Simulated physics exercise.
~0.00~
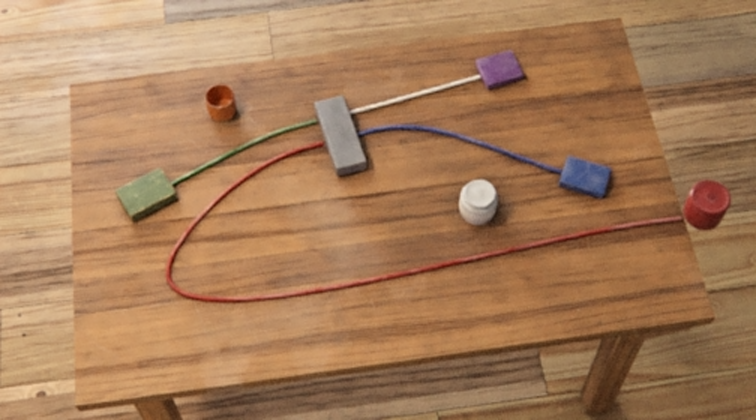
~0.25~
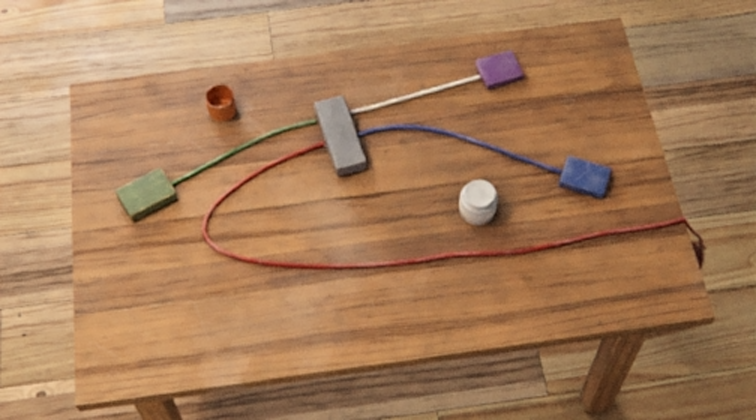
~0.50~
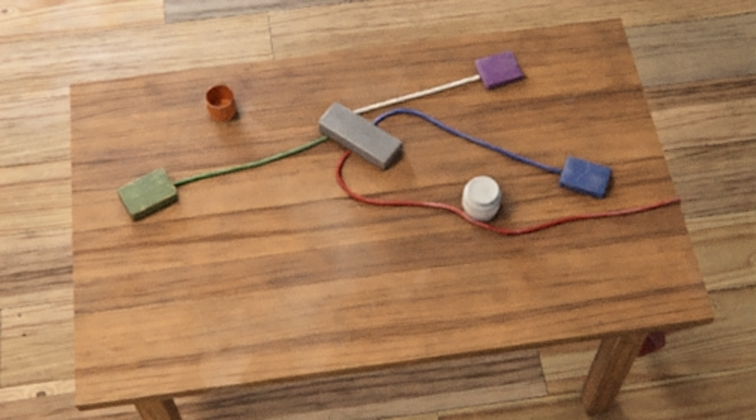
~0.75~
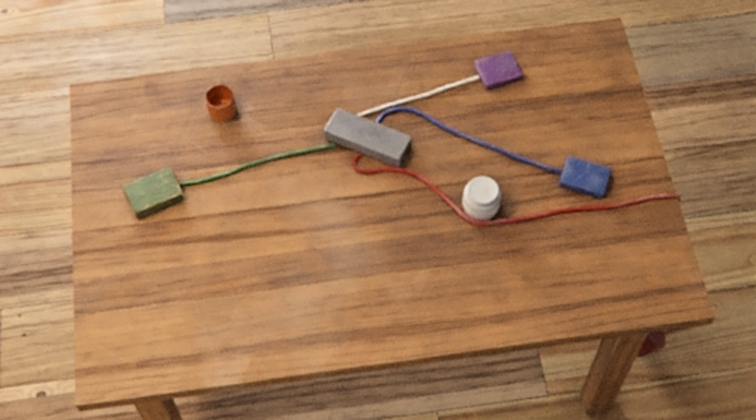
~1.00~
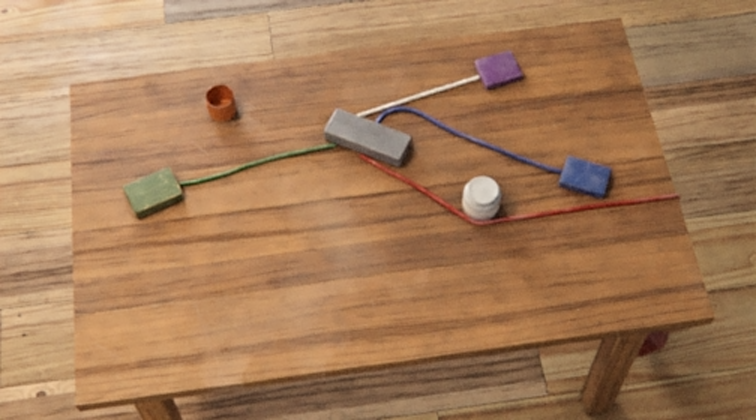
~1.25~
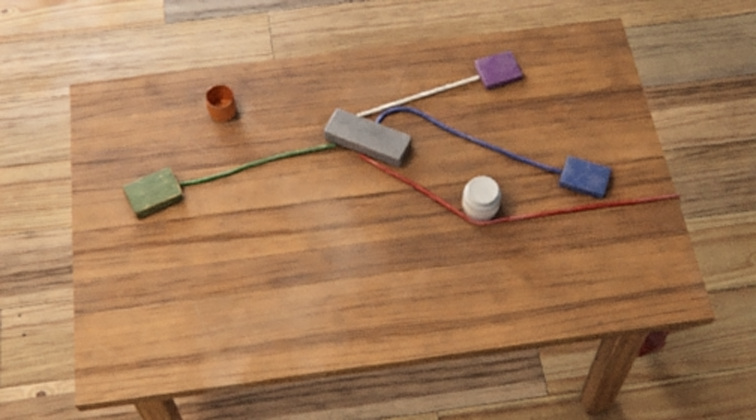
On a wooden dining table above a plank floor, green, white, blue and red cables meet at a grey strip, with a white jar and an orange mug standing nearby. The red speaker, at the right edge on the end of the long looping red cable, tips over and drops. As it falls below the tabletop, the cable slides rightward, its loop shrinking, and the strip swivels and shifts slightly right. The red cable catches against the white jar and pulls straight, while the green block edges right. Finally everything rests, the cable bent around the jar and the speaker below the tabletop.
